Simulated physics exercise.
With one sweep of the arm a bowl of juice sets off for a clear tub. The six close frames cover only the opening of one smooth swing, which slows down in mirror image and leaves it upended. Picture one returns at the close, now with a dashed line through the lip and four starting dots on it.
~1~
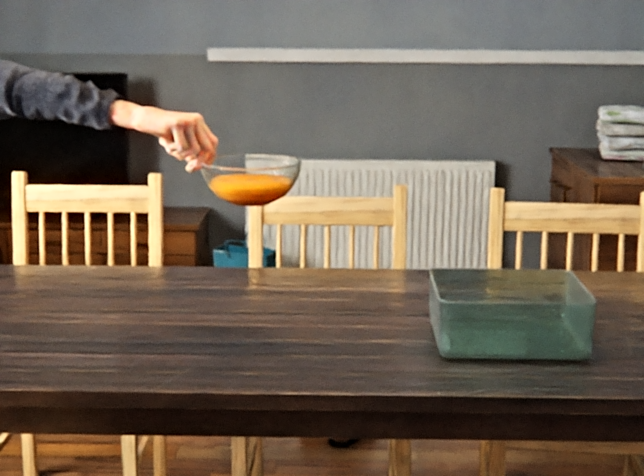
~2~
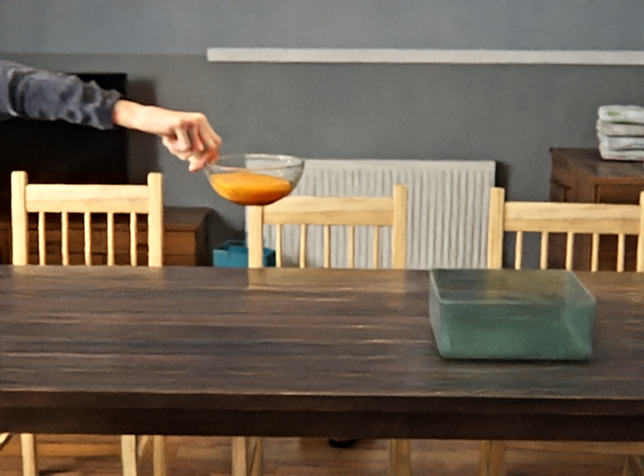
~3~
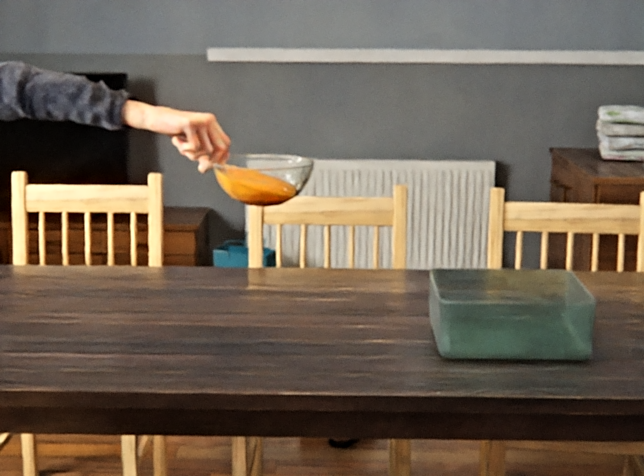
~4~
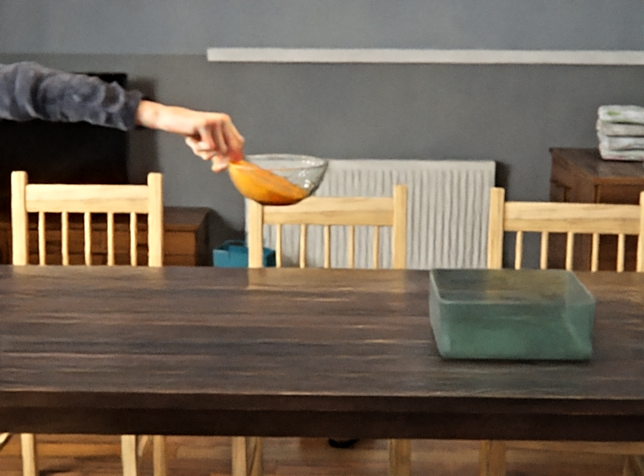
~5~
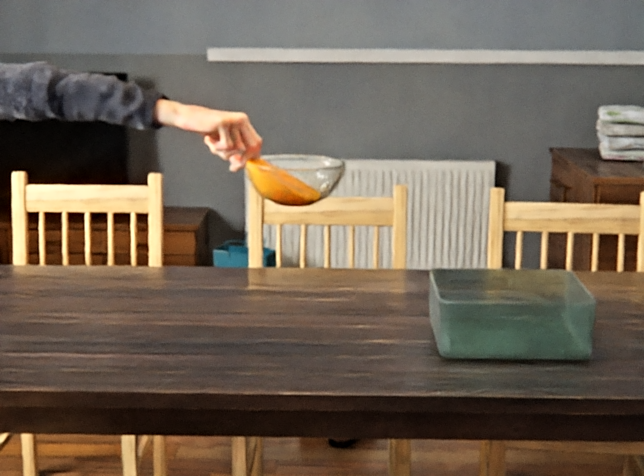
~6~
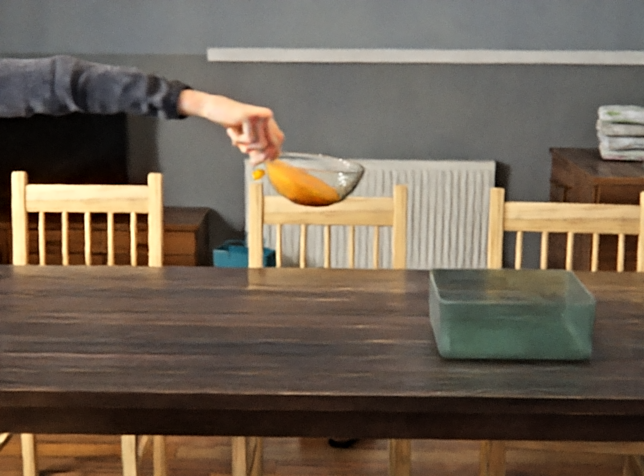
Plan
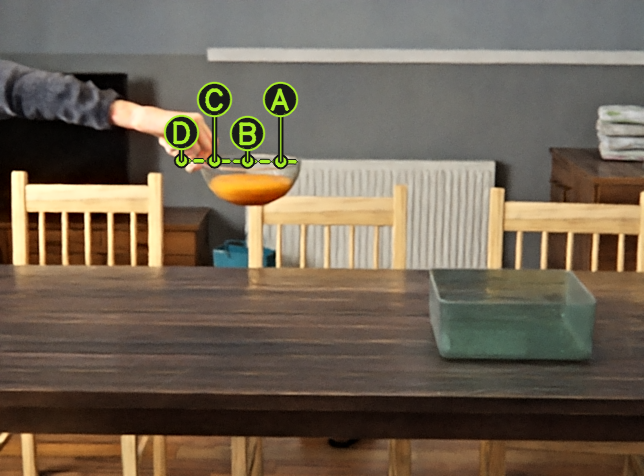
A hand moves a glass bowl of orange juice rightward, and juice slops over its left rim.
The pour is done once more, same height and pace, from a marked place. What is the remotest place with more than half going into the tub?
That is spot A.
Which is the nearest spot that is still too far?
B.
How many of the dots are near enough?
One of the four.
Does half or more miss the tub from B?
Yes, that goes wrong.
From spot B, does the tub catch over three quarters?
No, it does not.
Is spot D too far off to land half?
Yes, that goes wrong.
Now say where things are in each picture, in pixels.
In the first frame, upright, lip at (300, 161); tub from (439, 356) to (591, 358); nothing has left yet.
In the second frame, upright, lip at (303, 161); nothing has left yet.
In the third frame, upright, lip at (313, 162); nothing has left yet.
In the fourth frame, upright, lip at (327, 162); nothing has left yet.
In the fifth frame, upright, lip at (344, 163); juice is over the rim, down to (242, 163).
In the sixth frame, tipped about 7°, lip at (363, 168); juice is over the rim, down to (256, 178).
In lime, A at (280, 161); B at (247, 161); C at (214, 161); D at (181, 160).
With A, about 63 % lands in the tub, 29 % falls short and 7 % goes beside or beyond.
With B, about 36 % lands in the tub, 60 % falls short and 4 % goes beside or beyond.
With C, about 9 % lands in the tub, 89 % falls short.
With D, about 0 % lands in the tub, 100 % falls short.
